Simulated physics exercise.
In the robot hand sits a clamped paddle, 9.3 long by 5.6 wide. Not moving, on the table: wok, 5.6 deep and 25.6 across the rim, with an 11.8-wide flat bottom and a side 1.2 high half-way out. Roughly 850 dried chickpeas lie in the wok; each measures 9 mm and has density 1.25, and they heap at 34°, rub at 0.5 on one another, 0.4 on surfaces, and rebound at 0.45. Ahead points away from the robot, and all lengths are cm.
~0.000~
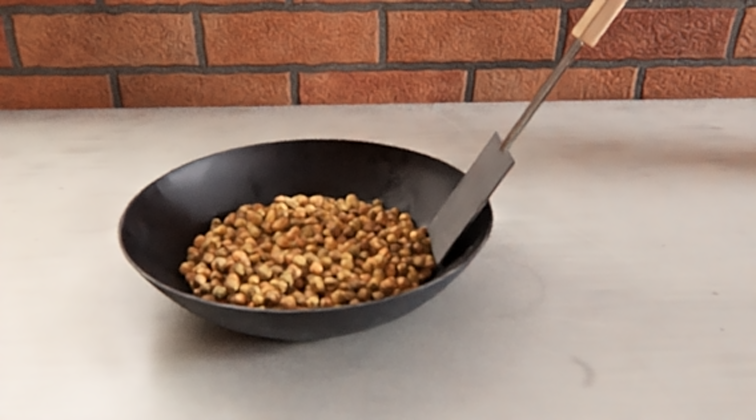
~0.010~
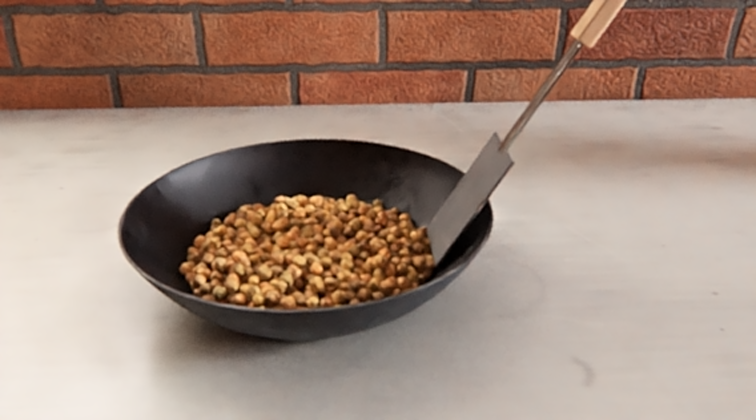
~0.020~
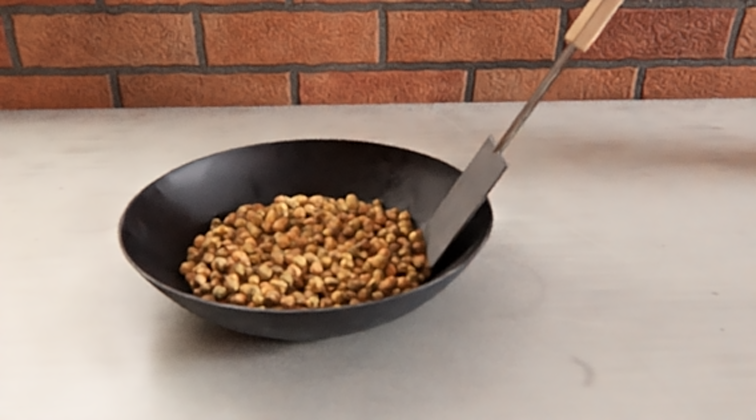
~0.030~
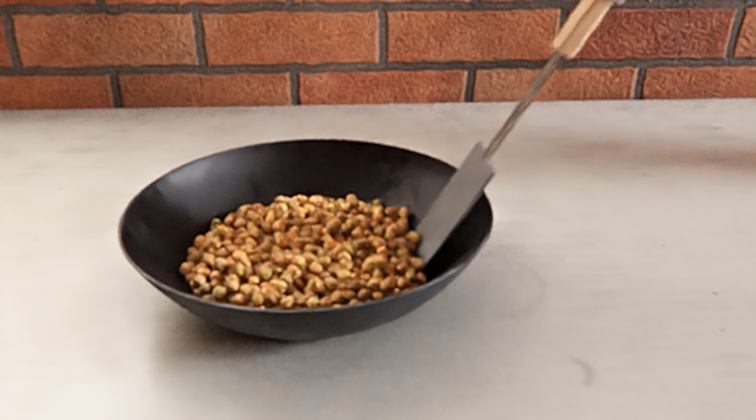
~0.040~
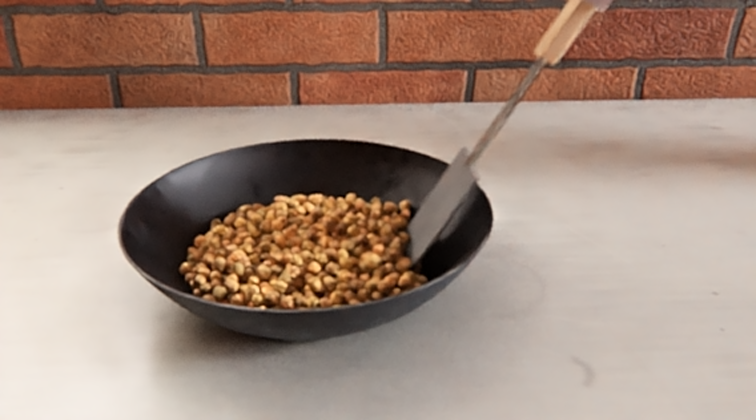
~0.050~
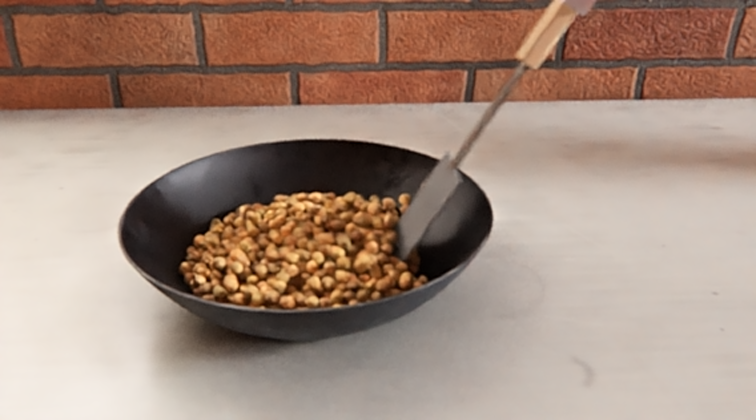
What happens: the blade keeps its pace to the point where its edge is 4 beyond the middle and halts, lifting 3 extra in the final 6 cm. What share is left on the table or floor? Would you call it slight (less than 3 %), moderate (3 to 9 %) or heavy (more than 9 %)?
I would call it moderate, 3 to 9 %.
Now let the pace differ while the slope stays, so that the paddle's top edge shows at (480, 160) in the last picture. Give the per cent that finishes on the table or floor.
Estimate: Close to 0 %.
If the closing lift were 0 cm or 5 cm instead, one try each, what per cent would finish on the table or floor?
I'd put it near 0 in a hundred, then near 10 in a hundred.
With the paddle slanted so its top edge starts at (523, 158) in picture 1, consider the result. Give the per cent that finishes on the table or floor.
5 percent or so.
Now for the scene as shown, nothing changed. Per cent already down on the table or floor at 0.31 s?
My estimate is roughly 4 %.
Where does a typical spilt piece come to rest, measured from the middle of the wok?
Estimate: Near 38 cm.
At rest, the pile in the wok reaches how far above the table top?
About 6.0 centimetres.
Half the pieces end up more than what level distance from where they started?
The figure is about 2 cm.
By 0.07 s, sloping 59°, highest piece 5 above the table; 854 in the wok.
By 0.10 s, sloping 59°, highest piece 6 above the table; 854 in the wok.
By 0.31 s, sloping 59°, highest piece 7 above the table; 815 in the wok, 33 on the table or floor, 6 on the blade or in flight.
By 1.36 s, sloping 59°, highest piece 6 above the table; 814 in the wok, 40 on the table or floor.
Final count, 814 in the wok, 40 on the table or floor. That is 5 % on the table or floor.
